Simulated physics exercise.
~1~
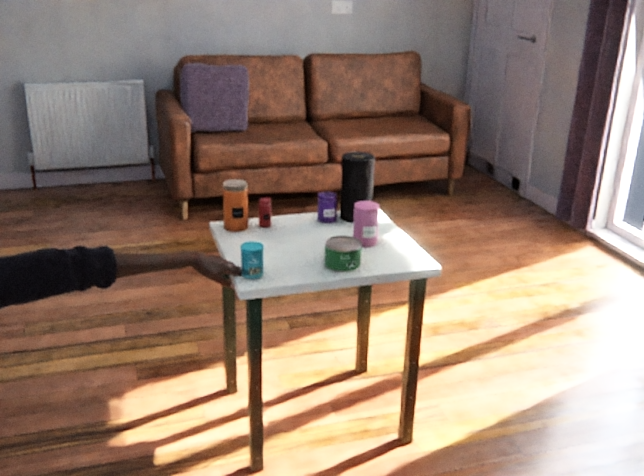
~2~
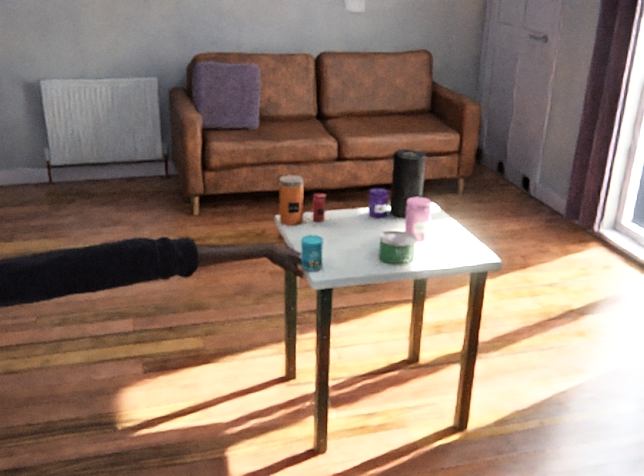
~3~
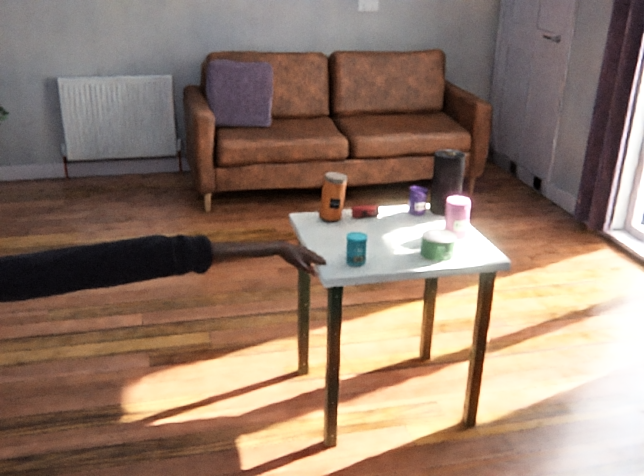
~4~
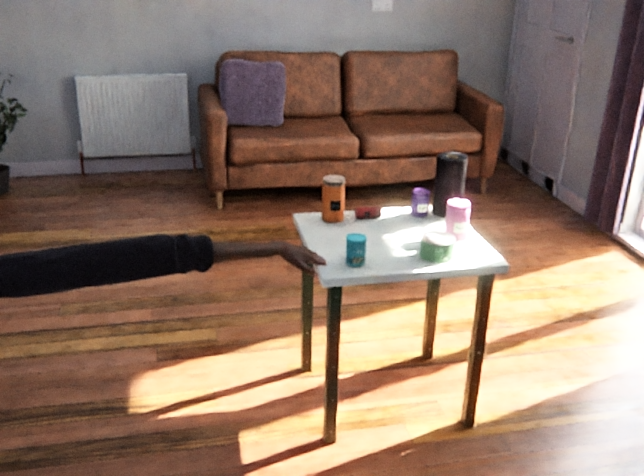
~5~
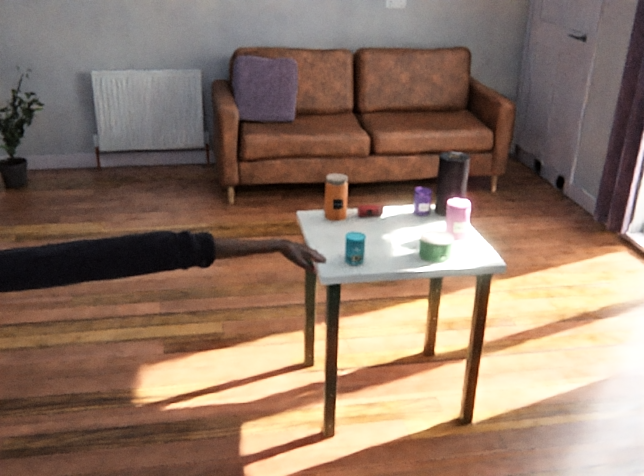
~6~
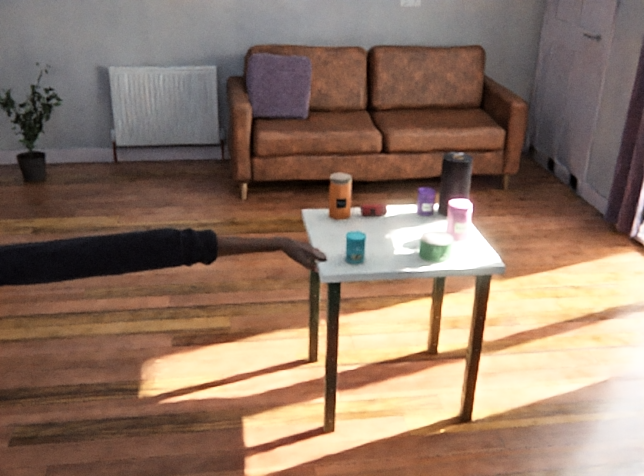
A small white-topped table with dark legs stands on a sunlit wooden floor, seen from slightly above, with a brown leather sofa, a purple cushion and a white radiator behind. On it are a turquoise tin and green tub in front, an orange jar and small red shaker at the back left, and a purple jar, tall black roll and pink jar towards the right. A dark-sleeved arm from the left shoves the table right, carrying everything along. The red shaker tips onto its side as the table halts. The others stay untoppled, and all rests while the view drifts sideways, revealing a potted plant.
